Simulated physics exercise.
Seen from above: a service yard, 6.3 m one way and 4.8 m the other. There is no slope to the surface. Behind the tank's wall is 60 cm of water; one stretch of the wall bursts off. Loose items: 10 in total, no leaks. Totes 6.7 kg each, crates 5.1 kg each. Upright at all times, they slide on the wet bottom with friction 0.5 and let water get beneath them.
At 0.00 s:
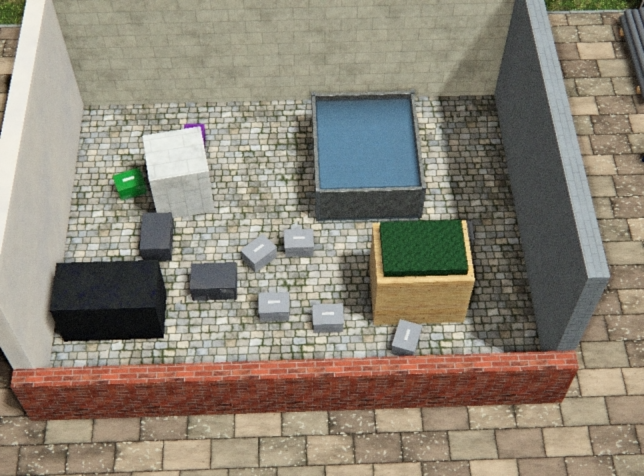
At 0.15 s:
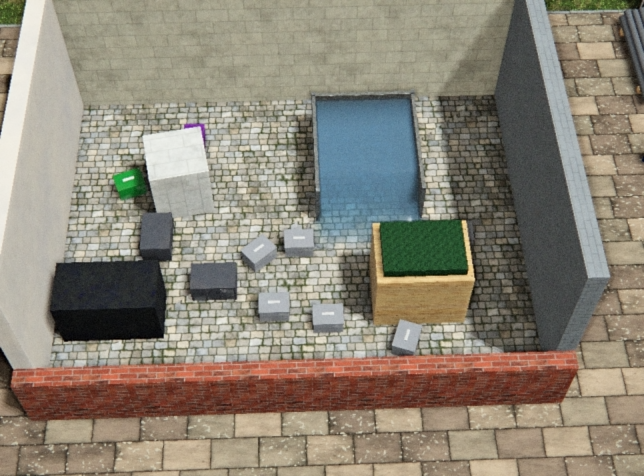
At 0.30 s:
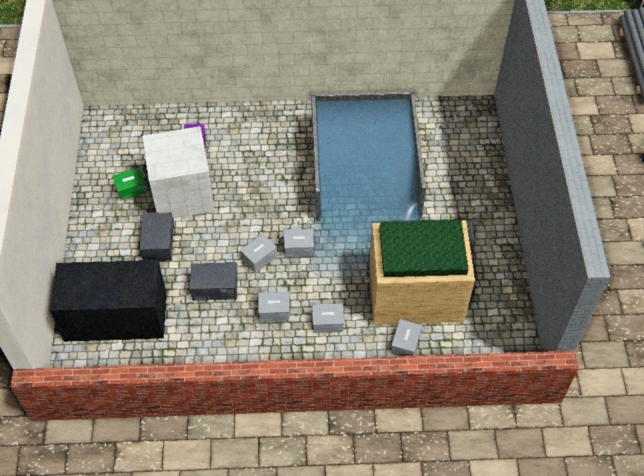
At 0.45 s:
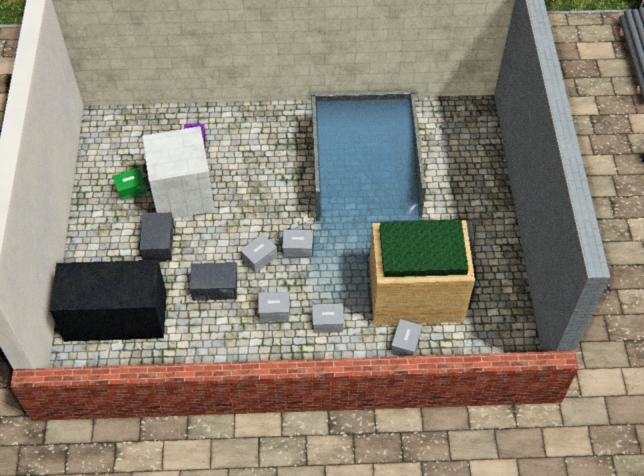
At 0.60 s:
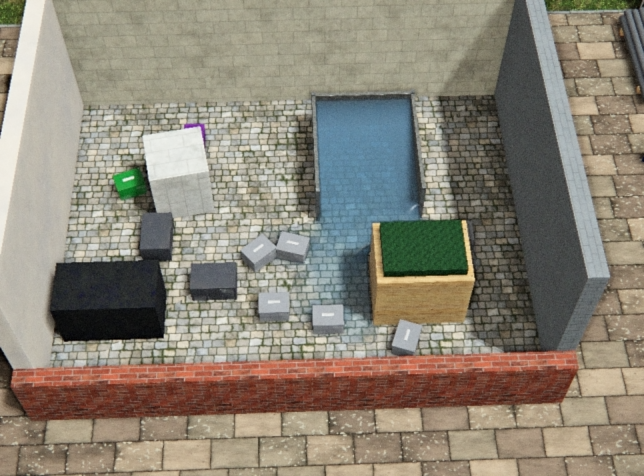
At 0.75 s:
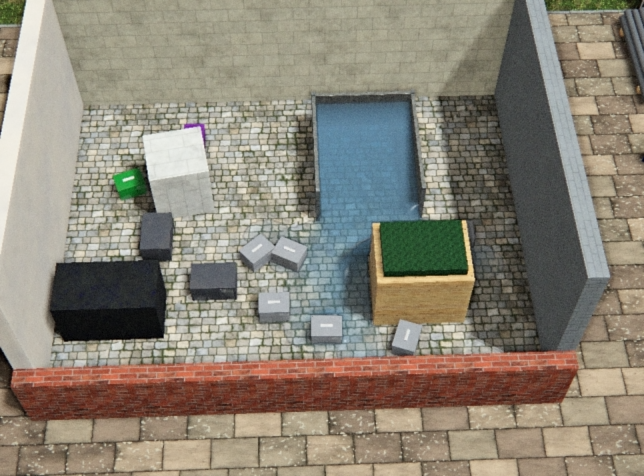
We see a walled yard from above as the near side of a water tank gives way and water spreads across the paving between scattered blocks and a green-topped box, slightly shifting a couple of small grey blocks.
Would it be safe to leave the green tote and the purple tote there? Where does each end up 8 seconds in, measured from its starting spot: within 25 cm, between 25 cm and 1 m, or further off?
My prediction: The green tote should not go anywhere much. The purple tote should not go anywhere much.
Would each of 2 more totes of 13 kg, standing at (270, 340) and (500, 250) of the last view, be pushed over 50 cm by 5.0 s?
Taking them in order, they come out greater and greater.
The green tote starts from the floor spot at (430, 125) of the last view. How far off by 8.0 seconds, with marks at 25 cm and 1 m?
Put there, it wanders off a long way.
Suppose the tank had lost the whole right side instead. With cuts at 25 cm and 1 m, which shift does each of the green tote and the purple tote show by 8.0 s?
Under that change the green tote would sit tight and the purple tote would be borne far.
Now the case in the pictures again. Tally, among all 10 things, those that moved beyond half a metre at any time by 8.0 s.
The tally stands at 7.
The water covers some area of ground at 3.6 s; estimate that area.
My estimate is roughly 20 m2.
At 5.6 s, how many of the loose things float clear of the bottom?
At that instant the tally stands at 7.
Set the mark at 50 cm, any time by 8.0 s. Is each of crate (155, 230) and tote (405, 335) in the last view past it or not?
The first topped the threshold, and the second never reached the threshold.
After 1.6 s the green tote is near (129, 179), 0.0 m from its start, aground; the purple tote is near (194, 134), 0.0 m from its start, aground; 1 afloat.
After 3.6 s the green tote is near (129, 179), 0.0 m from its start, aground; the purple tote is near (194, 134), 0.0 m from its start, aground; 5 afloat.
After 5.6 s the green tote is near (129, 179), 0.0 m from its start, aground; the purple tote is near (194, 134), 0.0 m from its start, aground; 7 afloat.
After 8.0 s the green tote is near (128, 181), 0.0 m from its start, aground; the purple tote is near (194, 134), 0.0 m from its start, aground; 5 afloat.
